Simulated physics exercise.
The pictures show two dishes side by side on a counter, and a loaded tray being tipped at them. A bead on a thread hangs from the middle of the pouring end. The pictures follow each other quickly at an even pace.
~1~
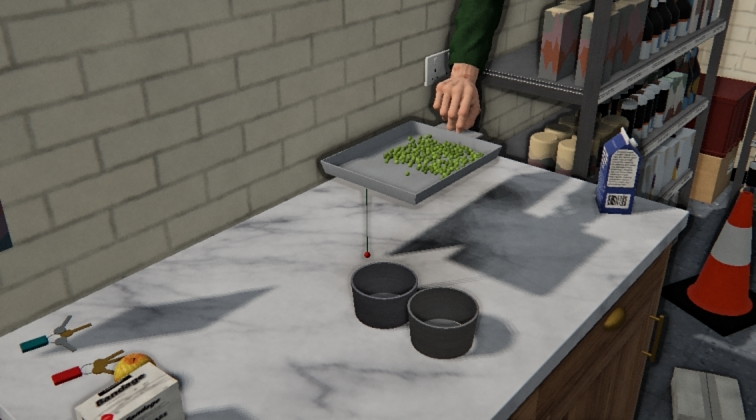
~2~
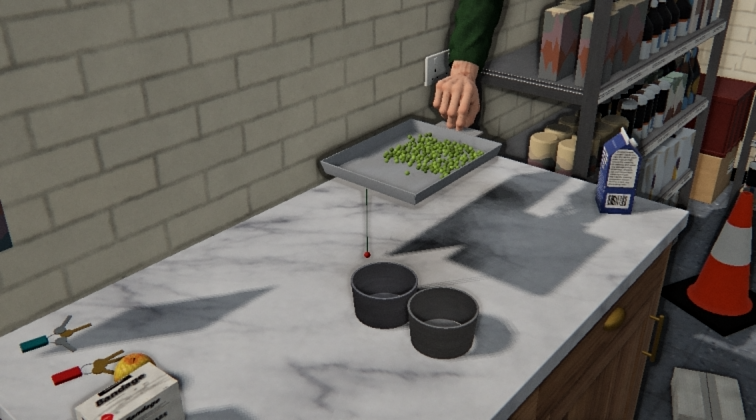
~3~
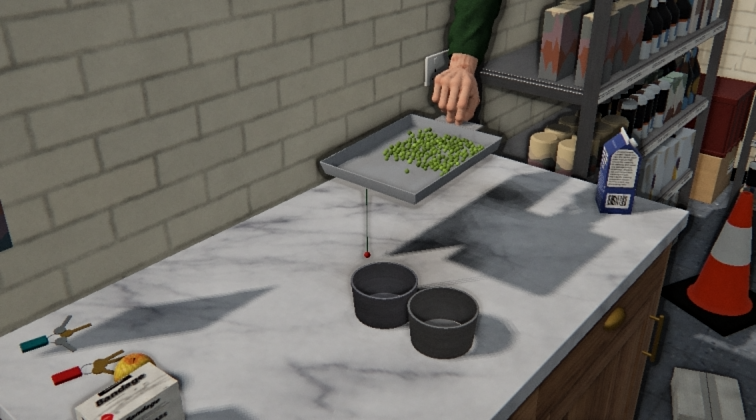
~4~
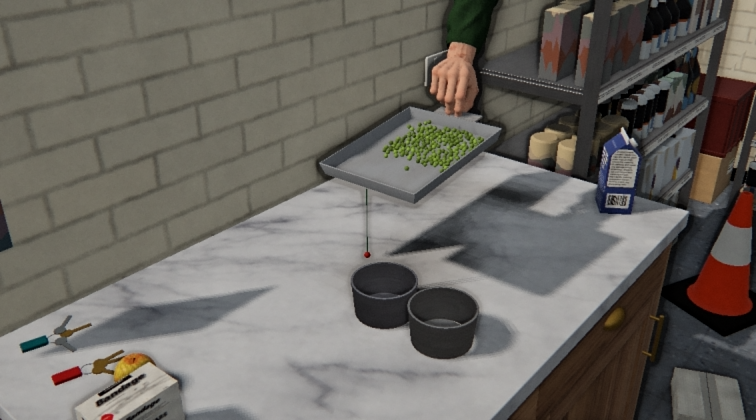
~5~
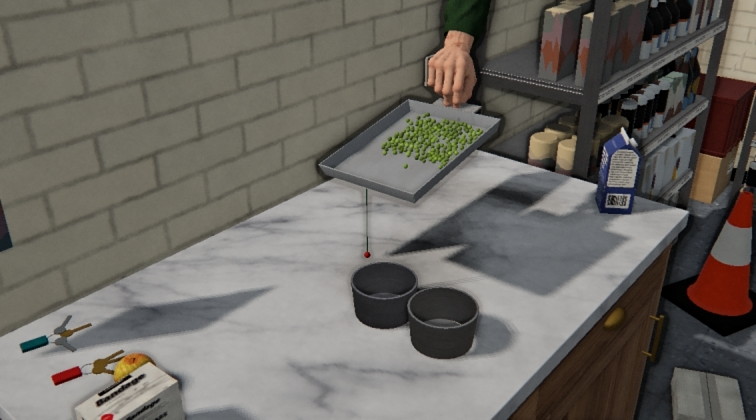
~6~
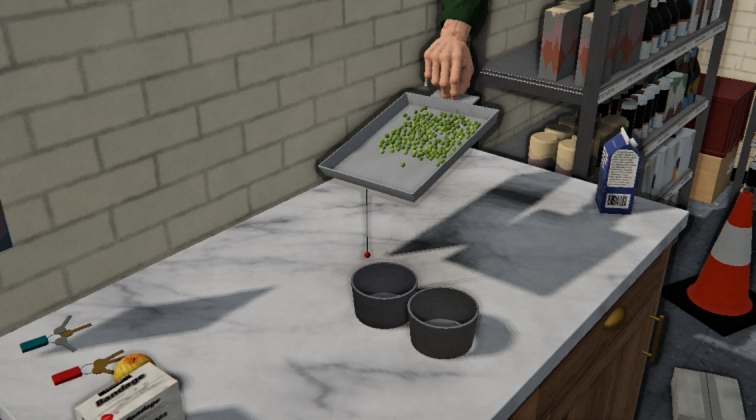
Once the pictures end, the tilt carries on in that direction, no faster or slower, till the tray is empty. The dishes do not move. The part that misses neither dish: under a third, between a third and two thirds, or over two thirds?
They take less than a third between them.
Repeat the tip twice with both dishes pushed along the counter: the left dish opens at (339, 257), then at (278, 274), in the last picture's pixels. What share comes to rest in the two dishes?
First some 70, then 10 per cent.
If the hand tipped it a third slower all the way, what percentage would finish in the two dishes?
About 10 per cent.
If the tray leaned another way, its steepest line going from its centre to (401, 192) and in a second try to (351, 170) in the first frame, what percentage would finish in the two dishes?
First some 80, then 0 per cent.
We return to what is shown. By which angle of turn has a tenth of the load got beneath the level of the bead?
Around 65° of tilt.
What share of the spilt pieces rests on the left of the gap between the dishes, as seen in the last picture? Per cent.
Close to 100 per cent.
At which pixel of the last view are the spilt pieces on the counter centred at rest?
Near (300, 297).
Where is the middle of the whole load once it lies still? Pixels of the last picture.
Roughly at (305, 297).
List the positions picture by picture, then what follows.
The first frame shows corners of the pouring end at (325, 161) and (415, 192), level; middle of the load at (435, 158), dried peas; left dish at (363, 307); right dish at (422, 336); bead on its thread at (367, 255).
The second frame shows corners of the pouring end at (325, 161) and (415, 192), level; middle of the load at (435, 156).
The third frame shows corners of the pouring end at (325, 162) and (414, 192), tipped barely, lowest at the left corner; middle of the load at (435, 153).
The fourth frame shows corners of the pouring end at (324, 163) and (413, 192), tipped a little, lowest at the left corner; middle of the load at (434, 147).
The fifth frame shows corners of the pouring end at (323, 164) and (413, 191), tipped a little, lowest at the left corner; middle of the load at (433, 141).
The sixth frame shows corners of the pouring end at (323, 165) and (412, 191), tipped clearly, lowest at the left corner; middle of the load at (428, 135), about a quarter on the move; left dish at (363, 307); right dish at (422, 336).
Soon, tray tipped steeply; most on the tray; a stray few in the left dish; a small part outside both; a small part in the air.
A while on, tray tipped past a quarter turn; about a quarter on the tray; a stray few in the left dish; about a third outside both; about half in the air.
Towards the end, tray tipped past a quarter turn; a small part in the left dish; nearly all outside both.
Finally, tray tipped past a quarter turn; none in the right dish; a small part in the left dish; nearly all outside both.
